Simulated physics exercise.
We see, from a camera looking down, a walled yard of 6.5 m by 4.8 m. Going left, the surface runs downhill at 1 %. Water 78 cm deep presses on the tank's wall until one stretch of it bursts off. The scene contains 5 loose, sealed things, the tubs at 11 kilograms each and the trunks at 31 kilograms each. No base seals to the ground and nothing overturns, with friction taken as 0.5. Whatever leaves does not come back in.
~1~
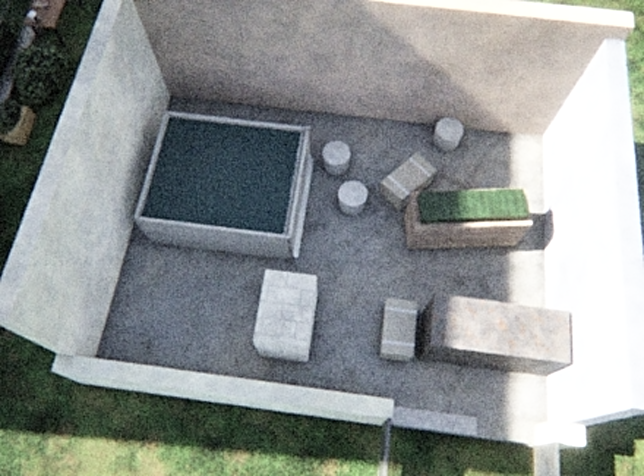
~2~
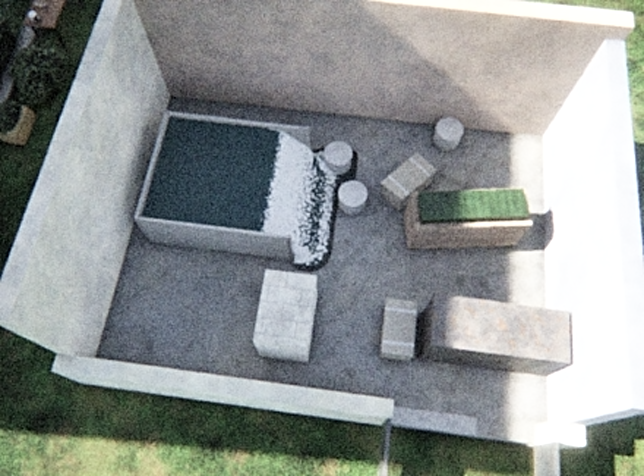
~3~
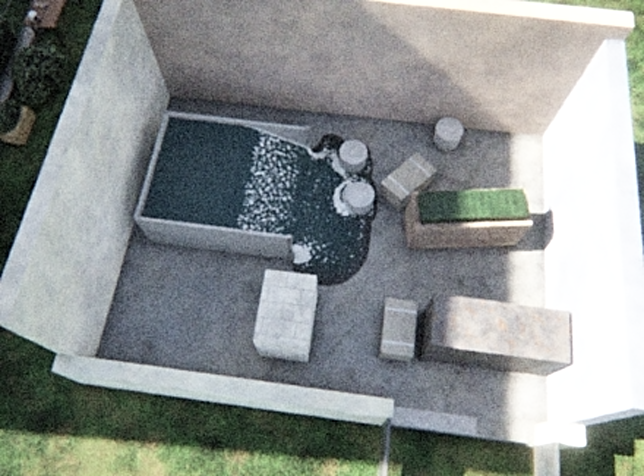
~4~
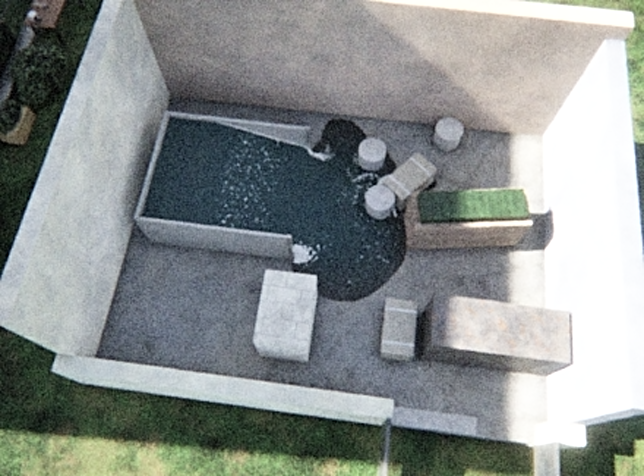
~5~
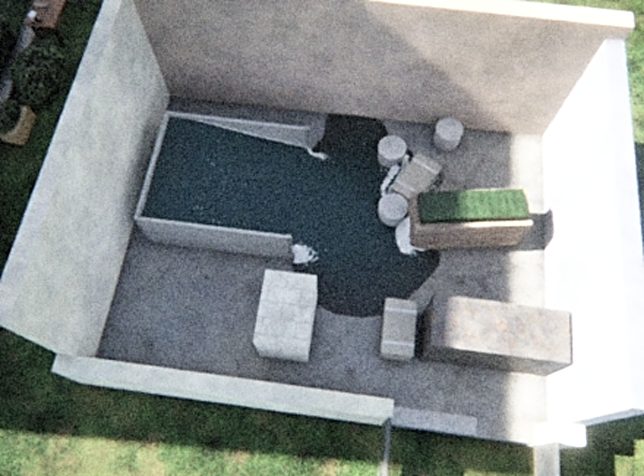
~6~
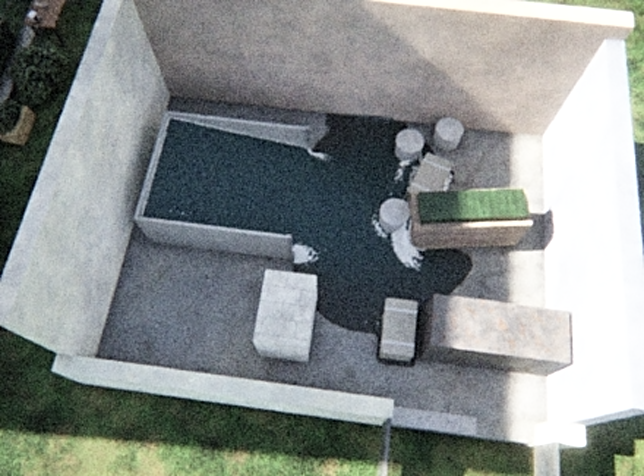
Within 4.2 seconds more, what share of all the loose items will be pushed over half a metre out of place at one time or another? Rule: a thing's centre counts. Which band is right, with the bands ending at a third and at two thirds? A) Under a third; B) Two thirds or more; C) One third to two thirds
Two thirds or more (B).
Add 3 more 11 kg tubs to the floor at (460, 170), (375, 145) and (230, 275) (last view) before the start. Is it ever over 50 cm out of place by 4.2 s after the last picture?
First exceeds it, second exceeds it, third falls shy.
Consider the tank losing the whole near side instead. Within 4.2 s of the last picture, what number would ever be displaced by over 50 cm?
0.
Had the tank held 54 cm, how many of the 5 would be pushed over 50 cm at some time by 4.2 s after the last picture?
In that case the number is 5.
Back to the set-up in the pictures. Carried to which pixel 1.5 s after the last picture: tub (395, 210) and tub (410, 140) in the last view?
Roughly (404, 317), then roughly (506, 129).
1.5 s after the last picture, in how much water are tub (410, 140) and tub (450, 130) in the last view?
Depth approx. 27 cm / 44 cm.
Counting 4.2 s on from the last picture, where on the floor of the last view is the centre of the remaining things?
(412, 261).
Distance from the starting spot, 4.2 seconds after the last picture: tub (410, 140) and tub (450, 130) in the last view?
In turn: 60 cm, 100 cm.
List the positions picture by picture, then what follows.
A tub at (337, 153), on the bottom; a tub at (353, 194), on the bottom; water covers 4.0 m2; 0 of 5 have shifted, in the first picture.
A tub at (339, 153), on the bottom, 3 cm from its start; a tub at (353, 194), on the bottom; water covers 5.1 m2; 0 of 5 have shifted, in the second picture.
A tub at (354, 152), on the bottom, 28 cm from its start; a tub at (360, 194), on the bottom, 11 cm from its start; 6.3 m2 under water; 2 of 5 have shifted, in the third picture.
A tub at (373, 150) rests on the ground, 59 cm from its start; a tub at (380, 198) rests on the ground, 43 cm from its start; water covers 7.9 m2; 2 of 5 have shifted, in the fourth picture.
A tub at (393, 147) rests on the ground, 92 cm from its start; a tub at (394, 206) floats, 67 cm from its start; 9.4 m2 under water; 3 of 5 have shifted, in the fifth picture.
A tub at (410, 141) rests on the ground, 123 cm from its start; a tub at (395, 212) floats, 74 cm from its start; water covers 10.8 m2; 3 of 5 have shifted, in the sixth picture.
Then, 0.4 s after the last picture 3 of 5 are over 50 cm from their spots; 2 afloat.
Then, 1.5 s after the last picture 5 of 5 are over 50 cm from their spots; 5 afloat.
Then, 2.8 s after the last picture 5 of 5 are over 50 cm from their spots; 5 afloat.
Then, 4.2 s after the last picture 5 of 5 are over 50 cm from their spots, and 5 have been at some point; 5 afloat.
